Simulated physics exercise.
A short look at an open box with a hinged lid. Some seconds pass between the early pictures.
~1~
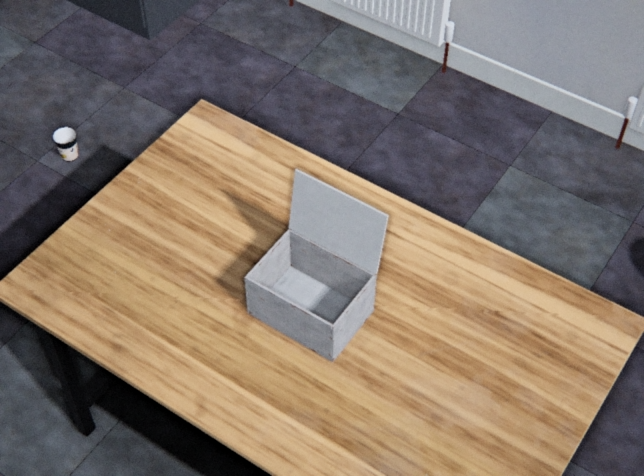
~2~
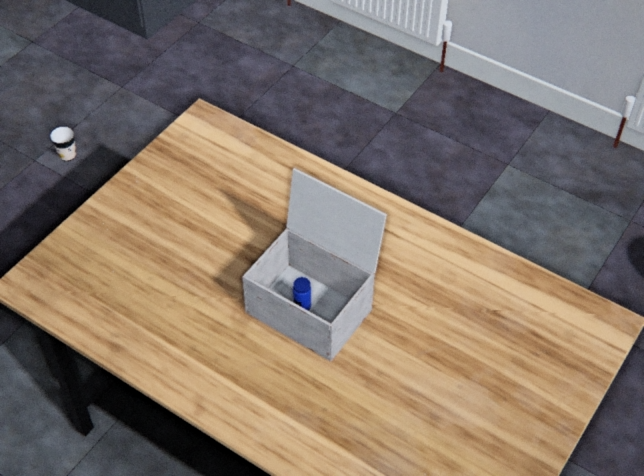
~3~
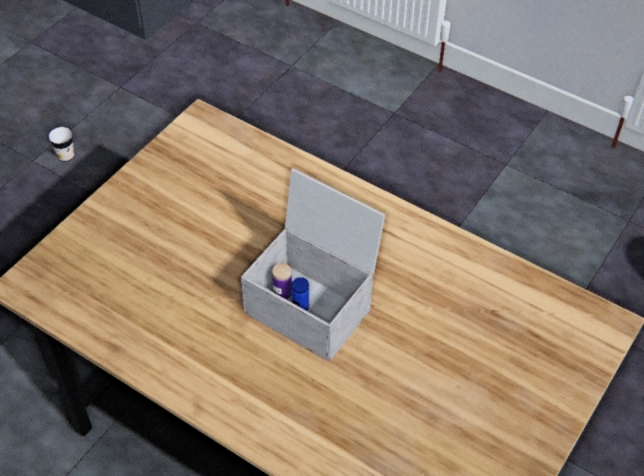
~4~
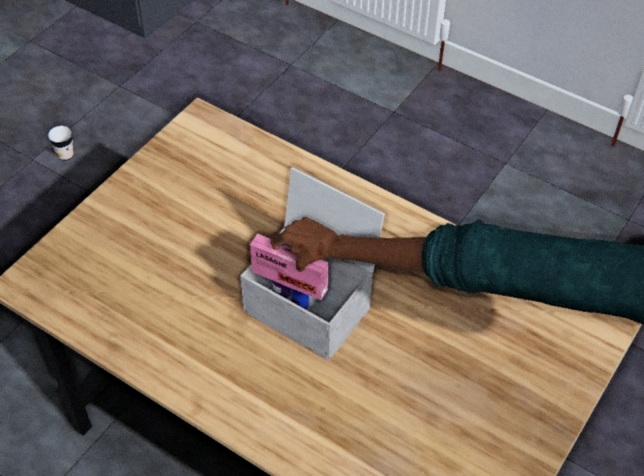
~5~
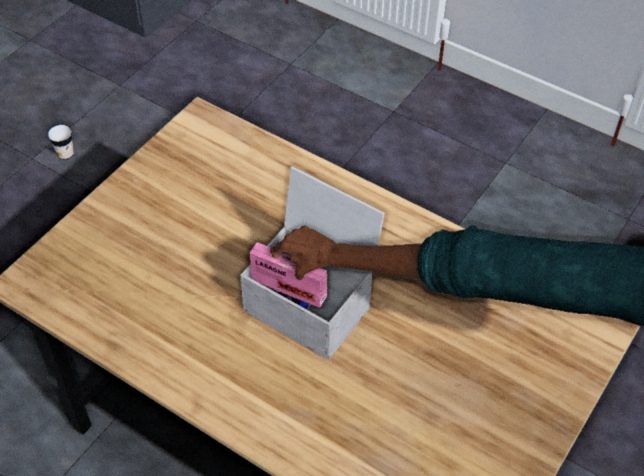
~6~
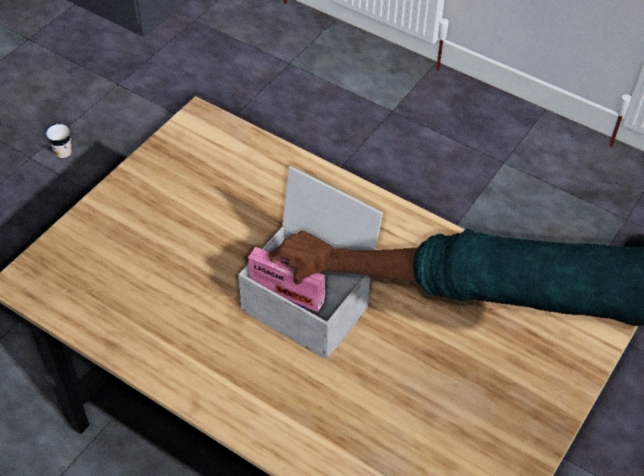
On a wooden table in a grey-tiled room, an open box with a raised lid stands empty, then holds a blue cylinder, and then a purple container with a tan top beside it. A hand in a dark green sleeve, reaching from the right, lowers a pink packet slightly into the box, still gripping it.
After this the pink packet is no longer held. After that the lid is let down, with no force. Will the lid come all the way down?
The lid closes.
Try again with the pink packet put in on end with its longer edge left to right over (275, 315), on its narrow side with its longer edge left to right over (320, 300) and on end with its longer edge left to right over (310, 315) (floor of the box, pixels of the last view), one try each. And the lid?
First, it is held up; second, it shuts flat; third, it stays ajar.
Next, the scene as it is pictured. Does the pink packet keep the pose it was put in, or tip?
The pink packet keeps its pose.
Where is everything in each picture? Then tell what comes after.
In the first frame, the last thing is not in view yet.
In the second frame, the last thing is not in view yet.
In the third frame, the last thing is not in view yet; purple shaker (282, 282).
In the fourth frame, on its way; pink packet (290, 267).
In the fifth frame, on its way; pink packet (289, 275).
In the sixth frame, put in, still held; pink packet (287, 280).
Then, 1.20 s later than the last frame, lid starting down; pink packet moved a little near (287, 303).
Then, 1.80 s later than the last frame, lid 38° above the rim; pink packet moved a little near (287, 303).
When it is over, lid shut; moved from the start, pink packet; the other 2 as before. End places, in pixels of the last picture, pink packet near (287, 303).
